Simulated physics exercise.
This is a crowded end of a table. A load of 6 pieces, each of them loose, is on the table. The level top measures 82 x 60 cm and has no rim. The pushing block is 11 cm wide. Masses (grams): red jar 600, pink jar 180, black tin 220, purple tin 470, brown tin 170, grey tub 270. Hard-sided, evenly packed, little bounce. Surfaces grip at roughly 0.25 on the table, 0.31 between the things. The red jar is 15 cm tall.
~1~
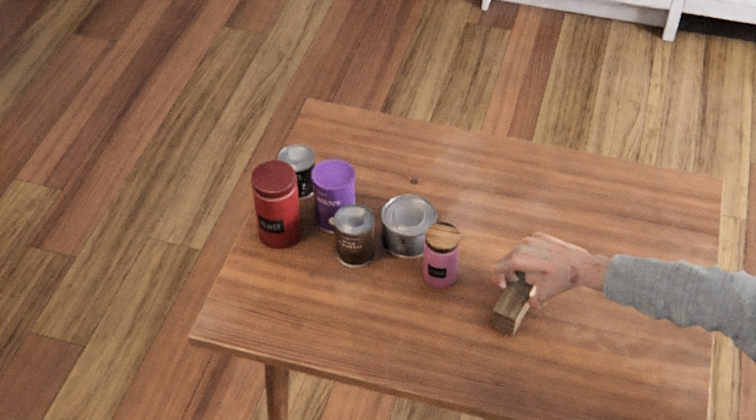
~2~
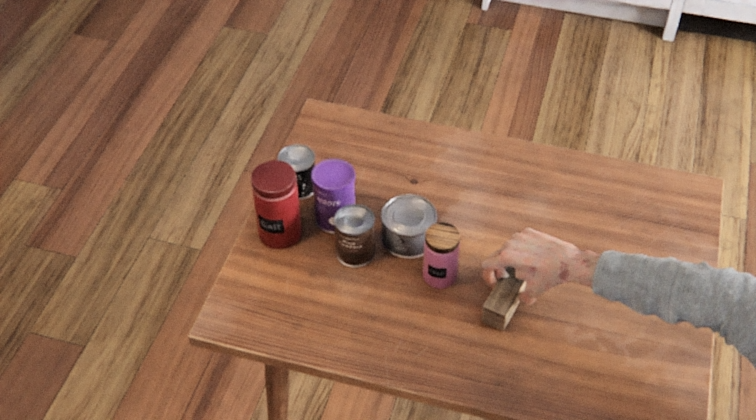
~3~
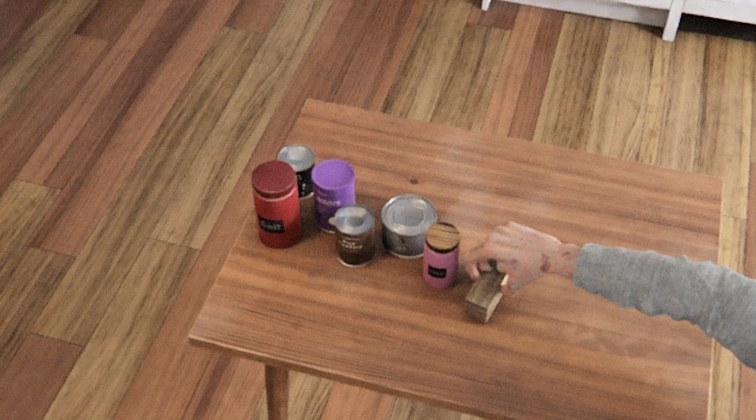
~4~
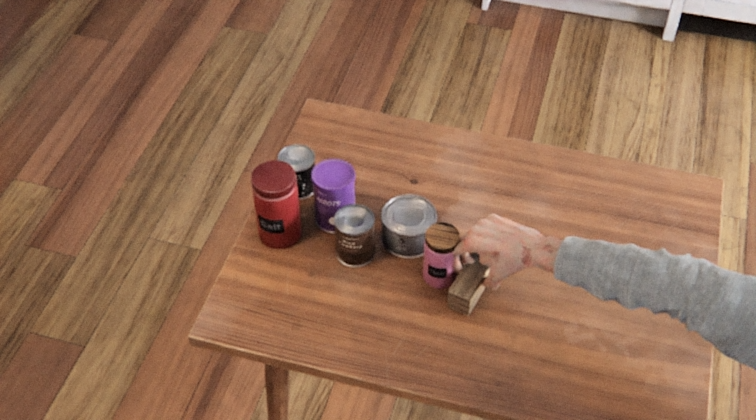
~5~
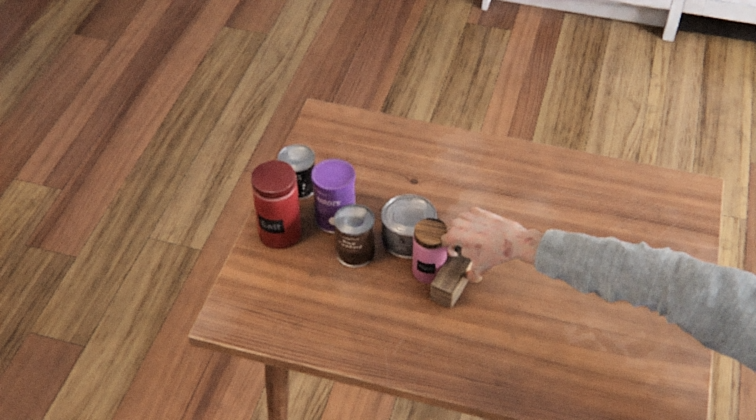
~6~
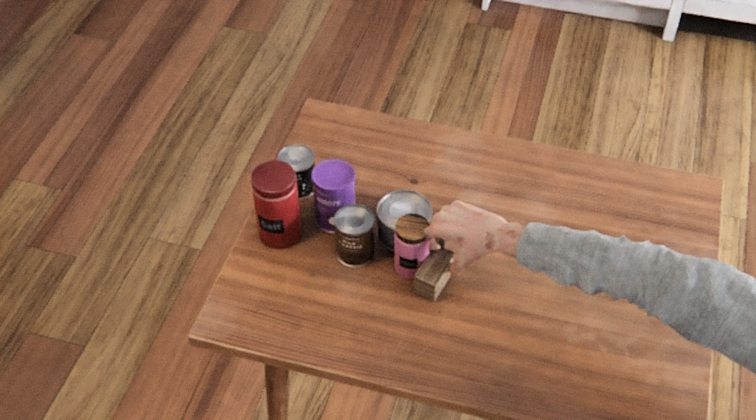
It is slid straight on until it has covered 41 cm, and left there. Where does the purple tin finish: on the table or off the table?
The purple tin stays on the table.
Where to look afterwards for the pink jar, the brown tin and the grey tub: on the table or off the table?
The pink jar ends on the table; the brown tin is still on the table; the grey tub ends on the table.
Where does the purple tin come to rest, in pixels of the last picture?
Around (288, 170).
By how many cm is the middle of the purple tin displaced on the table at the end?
About 11 cm.
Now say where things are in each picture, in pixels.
The first frame shows block slid 0 cm; purple tin (334, 197); red jar (277, 205).
The second frame shows block slid 2 cm; black tin (298, 172); brown tin (355, 236).
The third frame shows block slid 5 cm; grey tub (409, 226); red jar (277, 205).
The fourth frame shows block slid 8 cm; pink jar (441, 256); black tin (298, 172).
The fifth frame shows block slid 11 cm; pink jar (430, 251) 2 cm from its spot; brown tin (355, 236).
The sixth frame shows block slid 14 cm; purple tin (334, 197); red jar (277, 205).
Then, 1.10 s later than the last frame, block slid 27 cm; purple tin 2 cm from its spot near (321, 193); pink jar 18 cm from its spot; grey tub 11 cm from its spot.
Then, 2.20 s later than the last frame, block slid 41 cm; red jar now off the table; purple tin 10 cm from its spot near (290, 171); pink jar 32 cm from its spot.
When it is over, off the table, red jar; not toppled but over 4 cm from the start, pink jar, black tin, purple tin, brown tin and grey tub. End places, in pixels of the last picture, purple tin near (288, 170).
